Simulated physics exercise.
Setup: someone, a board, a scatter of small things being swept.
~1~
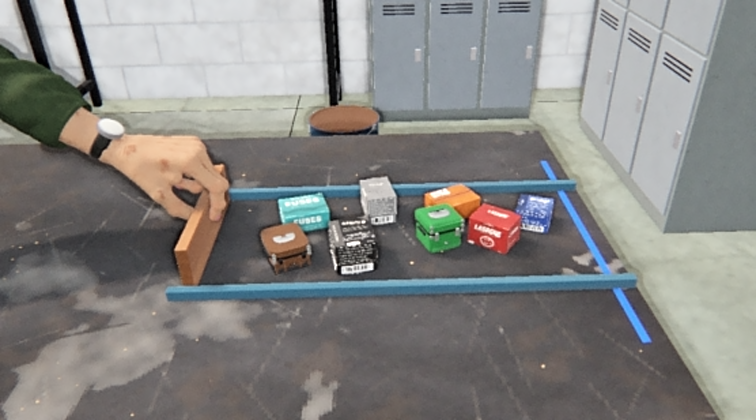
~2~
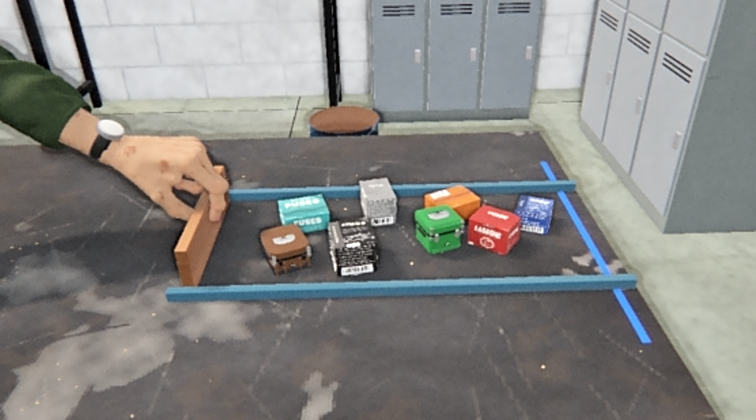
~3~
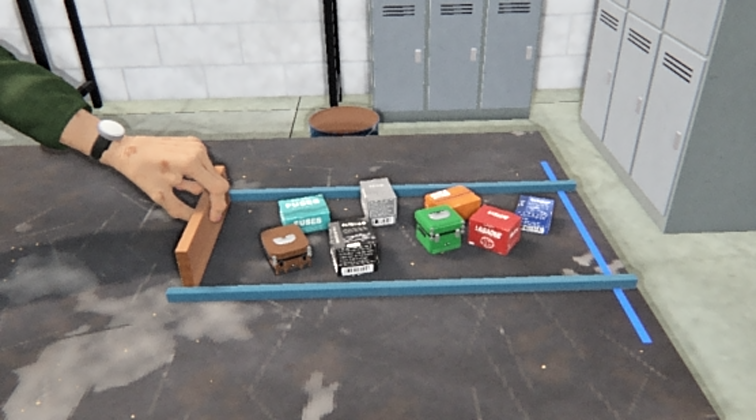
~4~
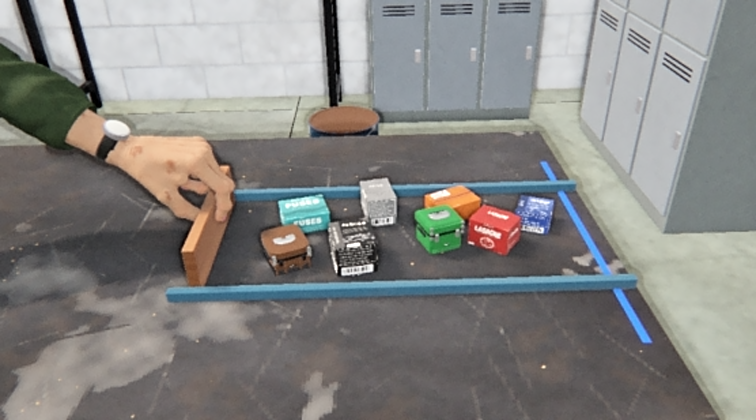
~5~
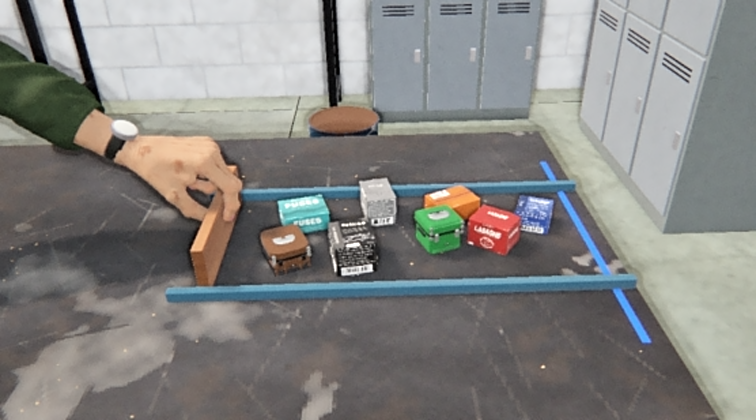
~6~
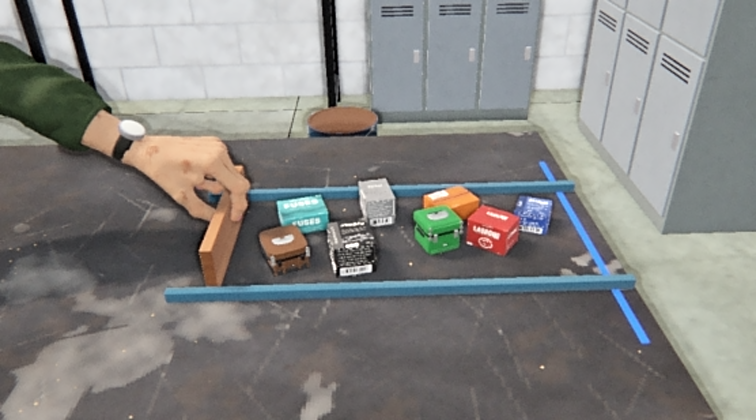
A worn dark tabletop stands before grey lockers and a white block wall, seen from above at an angle. Between two blue rails sit small boxes and cases, brown, turquoise, black and grey toward the left, green, orange, red and blue toward the right near blue tape. A green-sleeved hand wearing a watch holds an orange-brown board upright at left, then slides it slightly rightward while the boxes and view stay still.
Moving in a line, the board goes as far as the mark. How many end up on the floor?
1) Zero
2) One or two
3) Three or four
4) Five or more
Option 4: Five or more.
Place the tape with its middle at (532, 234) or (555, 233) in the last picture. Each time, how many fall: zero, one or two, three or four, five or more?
First tape: Three to four. Second tape: Five or more.
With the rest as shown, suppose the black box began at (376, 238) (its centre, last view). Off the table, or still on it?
In the end the black box ends up off.
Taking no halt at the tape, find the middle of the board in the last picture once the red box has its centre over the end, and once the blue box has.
About (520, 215), and about (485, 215) for the other.
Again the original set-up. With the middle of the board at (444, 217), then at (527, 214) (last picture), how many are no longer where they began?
At the first place 8, at the second 8.
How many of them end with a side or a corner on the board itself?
My count gives 1.
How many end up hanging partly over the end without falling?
Overhanging: 1.
Soon after, none off yet; blue box at rest near (532, 215); red box at rest near (493, 230); orange box at rest near (451, 206).
After that, none off yet; blue box displaced about its own width near (564, 209); red box displaced about its own width near (533, 218); orange box displaced well along near (521, 200).
And then, one off so far; blue box on its way down near (618, 279); red box displaced well along near (598, 213); orange box tilting well over near (601, 203).
In the end, the number that fall off is five or more; gone, turquoise box, black box, grey box, green case, orange box, red box and blue box.
